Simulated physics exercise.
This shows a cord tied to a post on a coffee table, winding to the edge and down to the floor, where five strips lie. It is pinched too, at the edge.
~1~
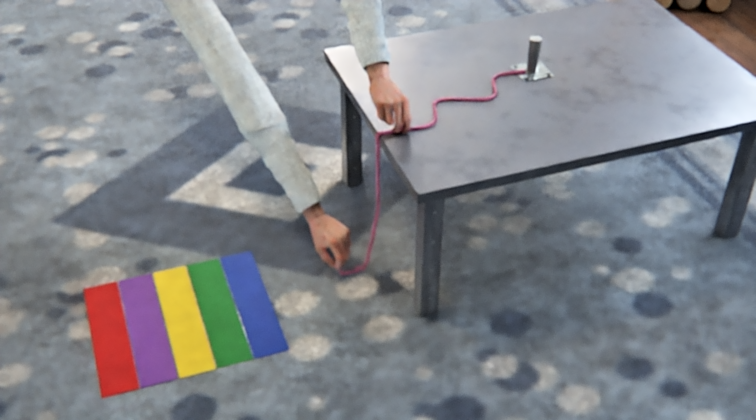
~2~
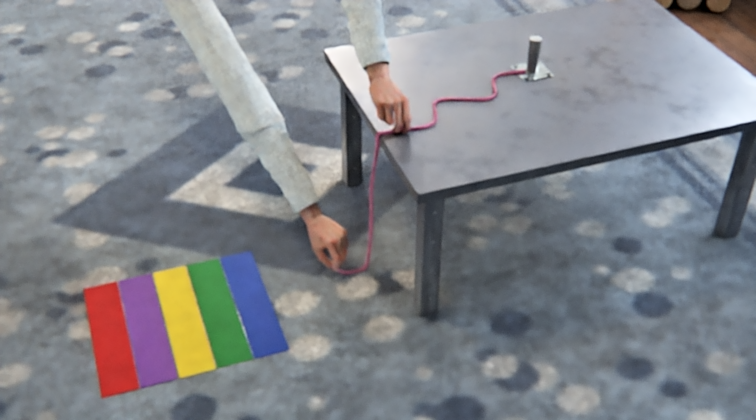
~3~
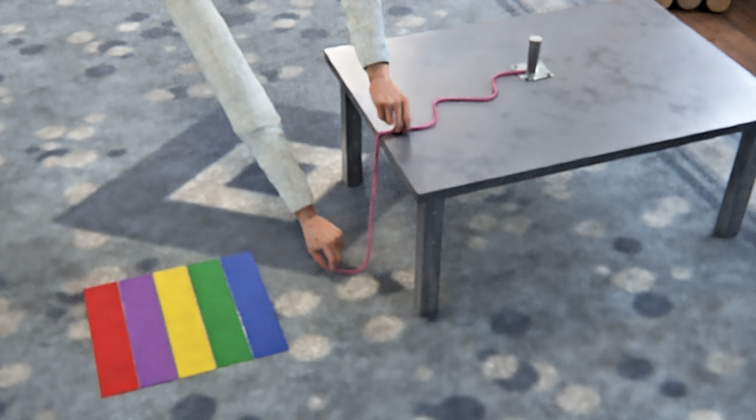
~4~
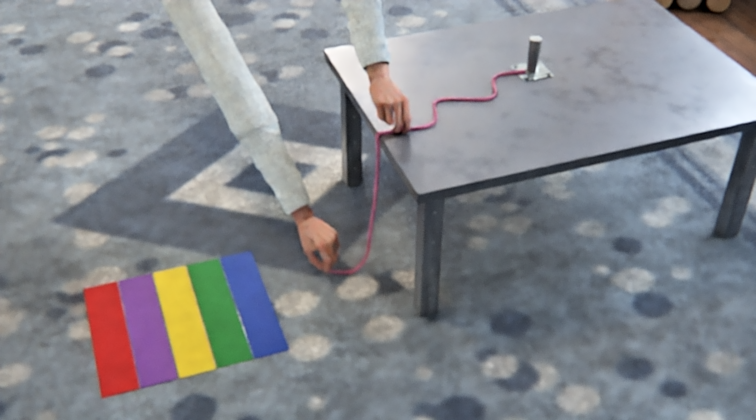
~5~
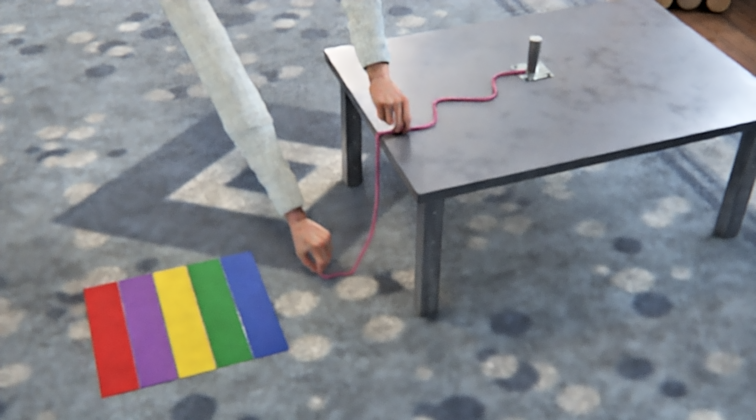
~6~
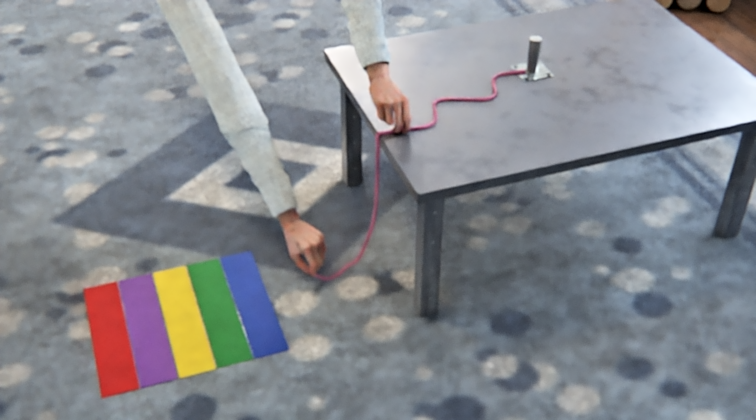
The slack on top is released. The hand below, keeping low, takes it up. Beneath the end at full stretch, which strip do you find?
You find the yellow strip.
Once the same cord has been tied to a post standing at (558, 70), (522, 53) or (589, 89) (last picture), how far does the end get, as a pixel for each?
The three places are (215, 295), (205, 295) and (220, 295), in that order.
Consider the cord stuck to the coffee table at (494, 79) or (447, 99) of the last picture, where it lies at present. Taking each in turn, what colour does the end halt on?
Strip by try: Yellow / green.
Early on, end near (253, 285); over blue.
Midway, end near (208, 296); over green.
At the end of the slack, end near (180, 303); over yellow. Over yellow.
